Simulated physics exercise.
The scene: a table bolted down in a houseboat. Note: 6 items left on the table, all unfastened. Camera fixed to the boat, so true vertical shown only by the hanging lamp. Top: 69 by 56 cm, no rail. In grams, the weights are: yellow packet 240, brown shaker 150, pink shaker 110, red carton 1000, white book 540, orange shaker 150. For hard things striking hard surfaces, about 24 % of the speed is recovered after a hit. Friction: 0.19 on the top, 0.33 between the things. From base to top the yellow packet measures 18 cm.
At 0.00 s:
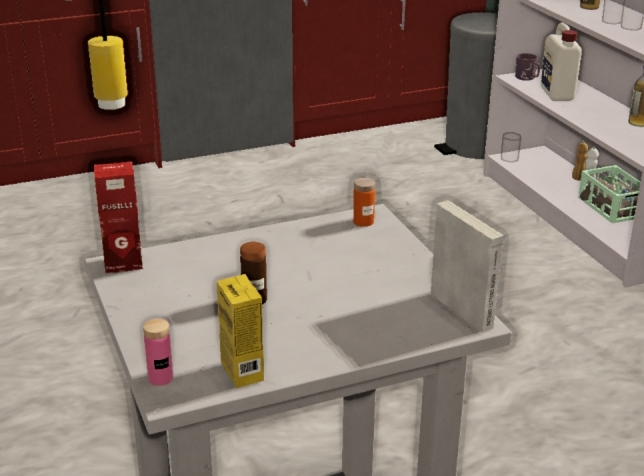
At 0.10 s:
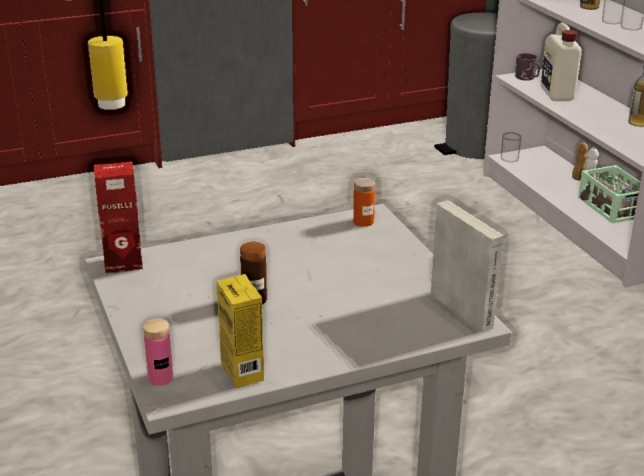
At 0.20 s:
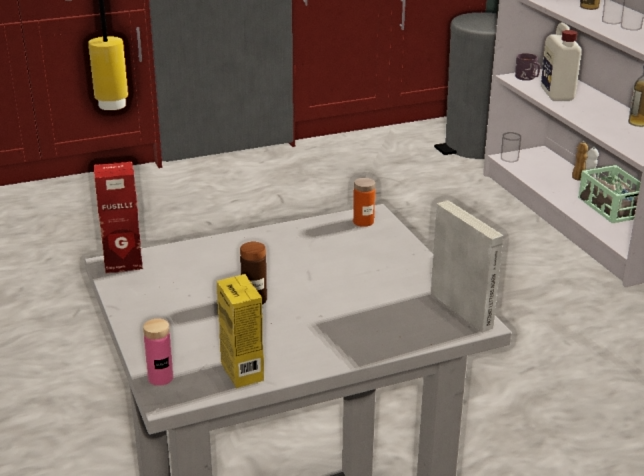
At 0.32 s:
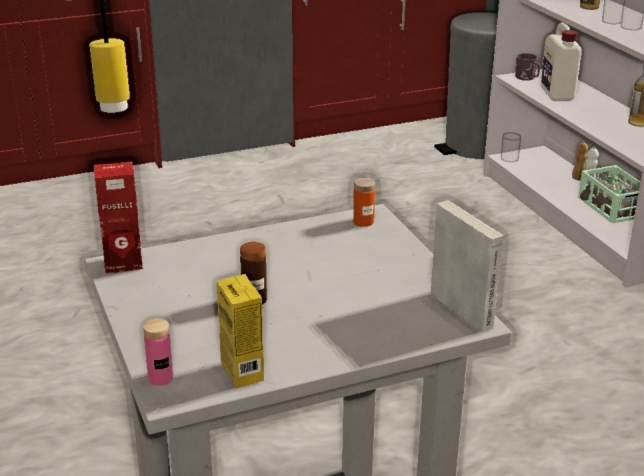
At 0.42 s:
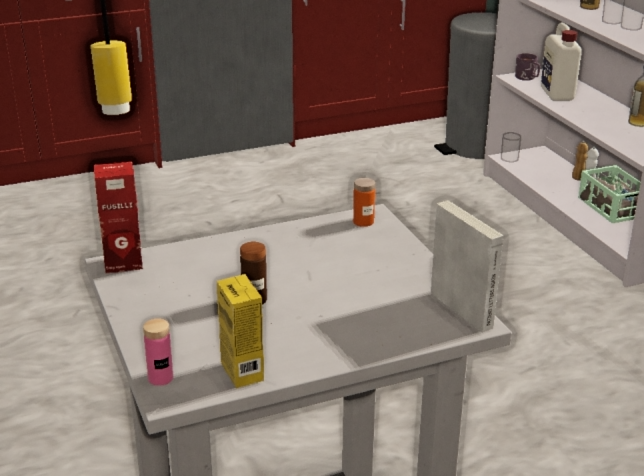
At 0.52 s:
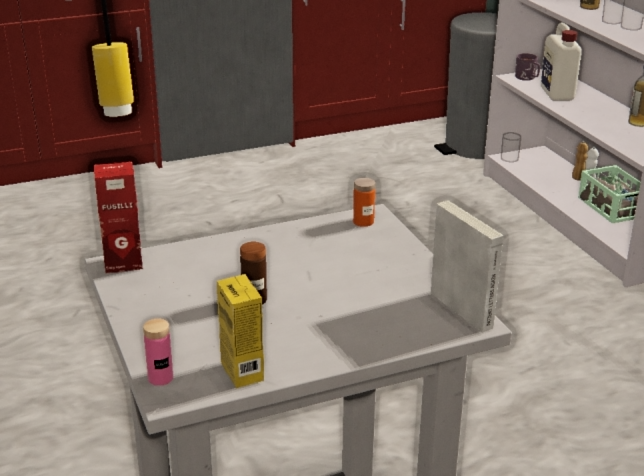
A table of containers stays still while the hanging yellow lamp shifts slightly right and downward.
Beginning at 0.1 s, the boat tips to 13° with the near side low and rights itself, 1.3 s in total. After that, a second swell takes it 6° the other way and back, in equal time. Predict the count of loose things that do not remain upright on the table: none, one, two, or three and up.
The count is none.
By 0.92 s, heel 11°, near side down; yellow packet 2 cm from its spot near (244, 337); brown shaker 2 cm from its spot near (256, 278); red carton 2 cm from its spot.
By 1.02 s, heel 8°, near side down; yellow packet 3 cm from its spot near (245, 339); brown shaker 2 cm from its spot near (258, 280); red carton 3 cm from its spot.
When it is over (3.2 s), all 6 within 5 cm of the start. End places, in pixels of the last picture, yellow packet near (246, 341), brown shaker near (258, 281).
